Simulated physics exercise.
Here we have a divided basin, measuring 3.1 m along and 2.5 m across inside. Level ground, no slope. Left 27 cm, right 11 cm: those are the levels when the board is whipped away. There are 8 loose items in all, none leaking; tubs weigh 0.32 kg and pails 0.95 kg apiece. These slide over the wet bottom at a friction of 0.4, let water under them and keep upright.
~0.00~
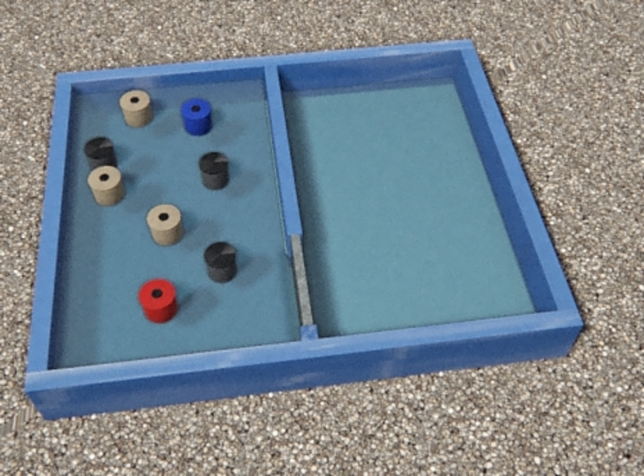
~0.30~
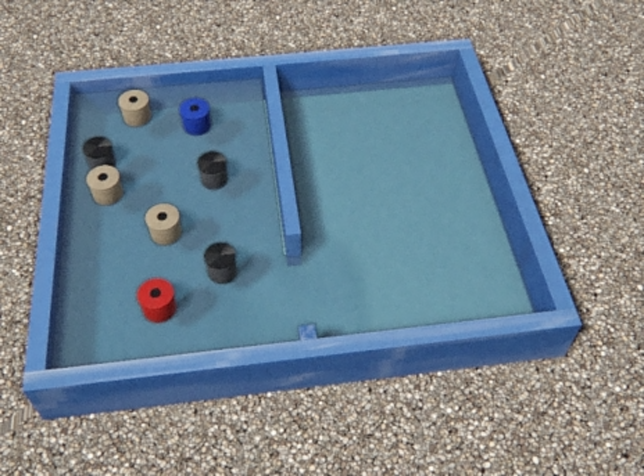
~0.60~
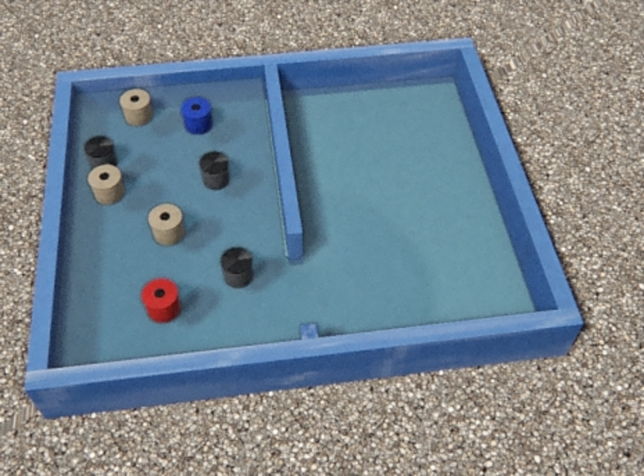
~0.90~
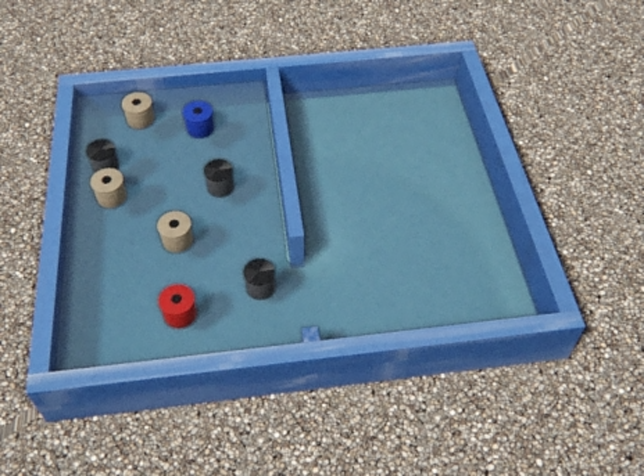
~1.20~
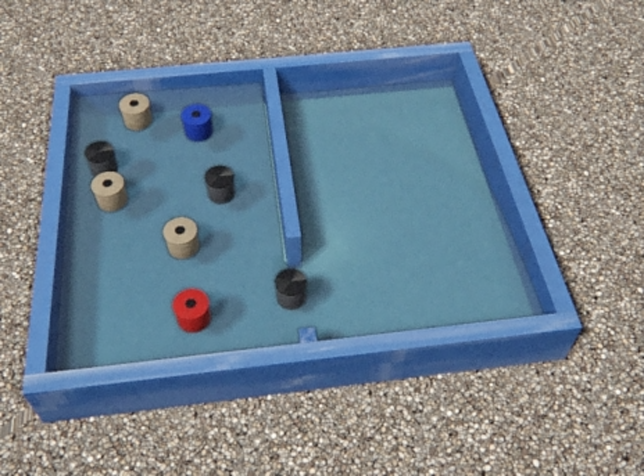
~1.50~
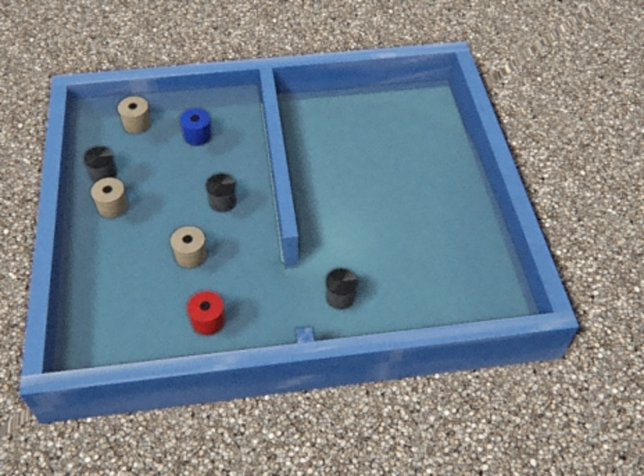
A black tub drifts right through the divider's opened gap while the others shift slightly.
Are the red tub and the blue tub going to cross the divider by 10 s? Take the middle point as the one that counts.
I'd expect the red tub to clear it and the blue tub to stay on this side.
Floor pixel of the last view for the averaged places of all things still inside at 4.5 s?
Roughly at (271, 242).
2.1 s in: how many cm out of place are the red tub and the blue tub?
50 and 10 cm or so by then.
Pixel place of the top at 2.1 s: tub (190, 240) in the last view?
My estimate: Around (202, 262).
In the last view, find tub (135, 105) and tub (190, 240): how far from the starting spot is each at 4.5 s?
In turn: 20 cm, 150 cm.
After 2.1 s the red tub is near (236, 315), 0.5 m from its start, afloat; the blue tub is near (199, 129), 0.1 m from its start, afloat; 1 of 8 are over the mark; 8 afloat.
After 4.5 s the red tub is near (498, 246), 2.2 m from its start, afloat; the blue tub is near (206, 147), 0.3 m from its start, afloat; 4 of 8 are over the mark; 8 afloat.
After 7.0 s the red tub is near (355, 190), 1.6 m from its start, afloat; the blue tub is near (203, 131), 0.2 m from its start, afloat; 3 of 8 are over the mark; 8 afloat.
After 10.0 s the red tub is near (466, 163), 2.4 m from its start, afloat; the blue tub is near (218, 136), 0.3 m from its start, afloat; 3 of 8 are over the mark; 8 afloat.
